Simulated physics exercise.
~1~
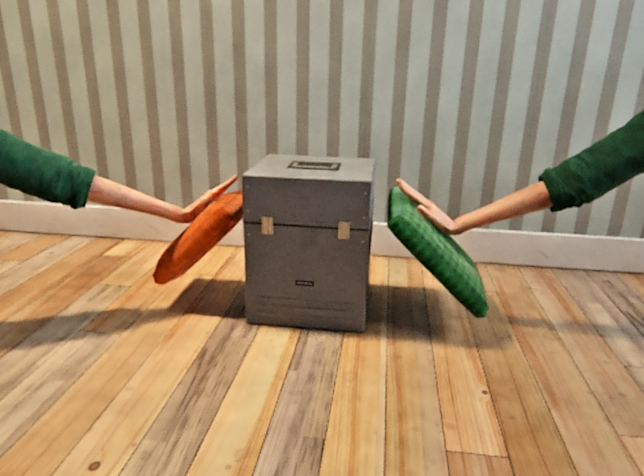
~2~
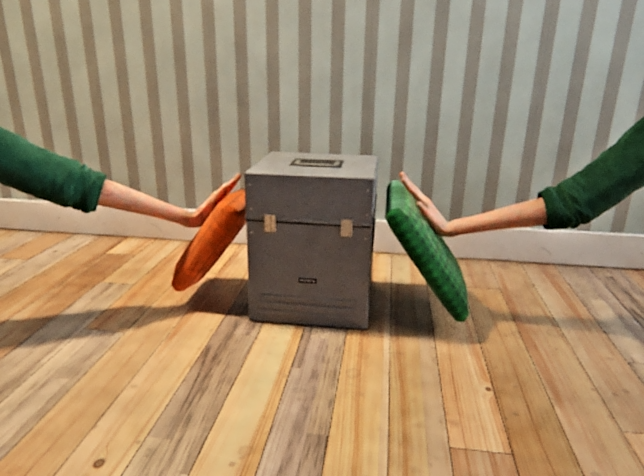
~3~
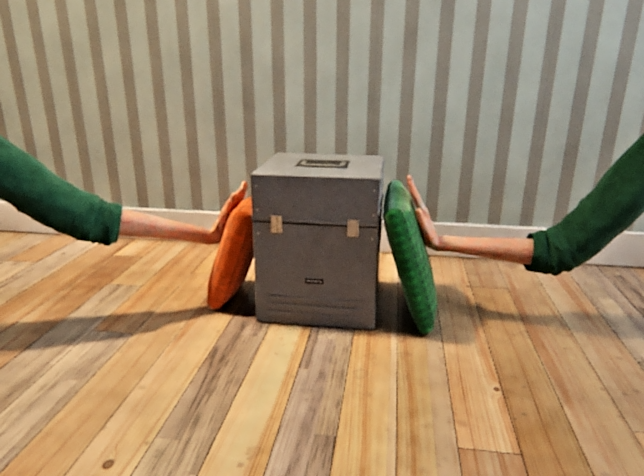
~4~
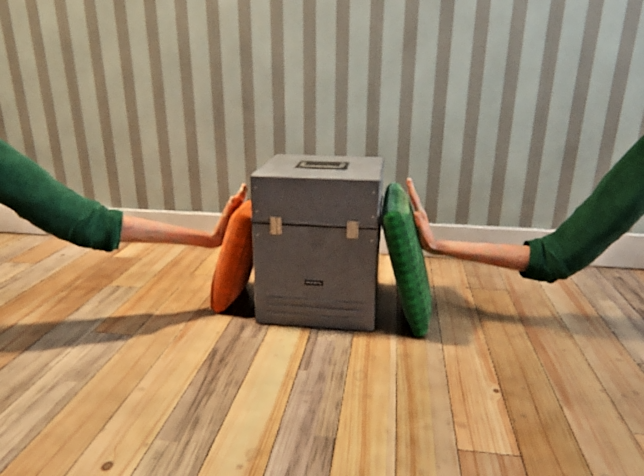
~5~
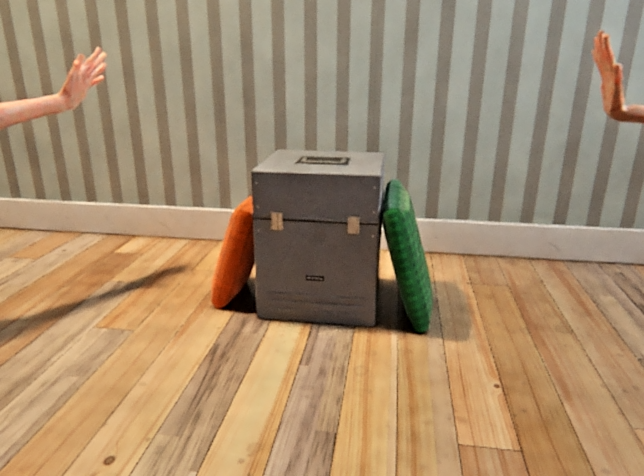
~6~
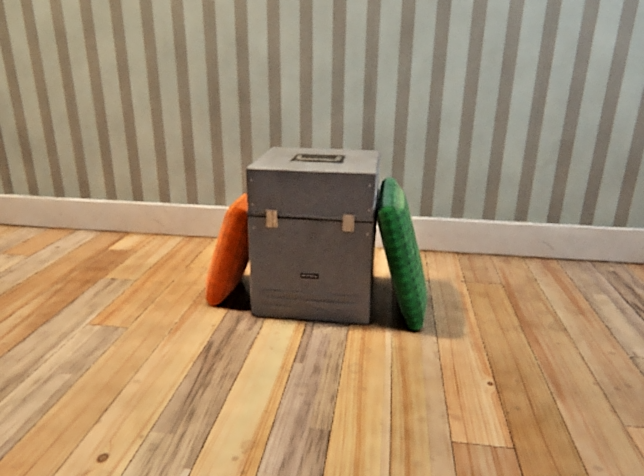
Two hands lean an orange soft bag and green cushion against a grey chest, then withdraw.
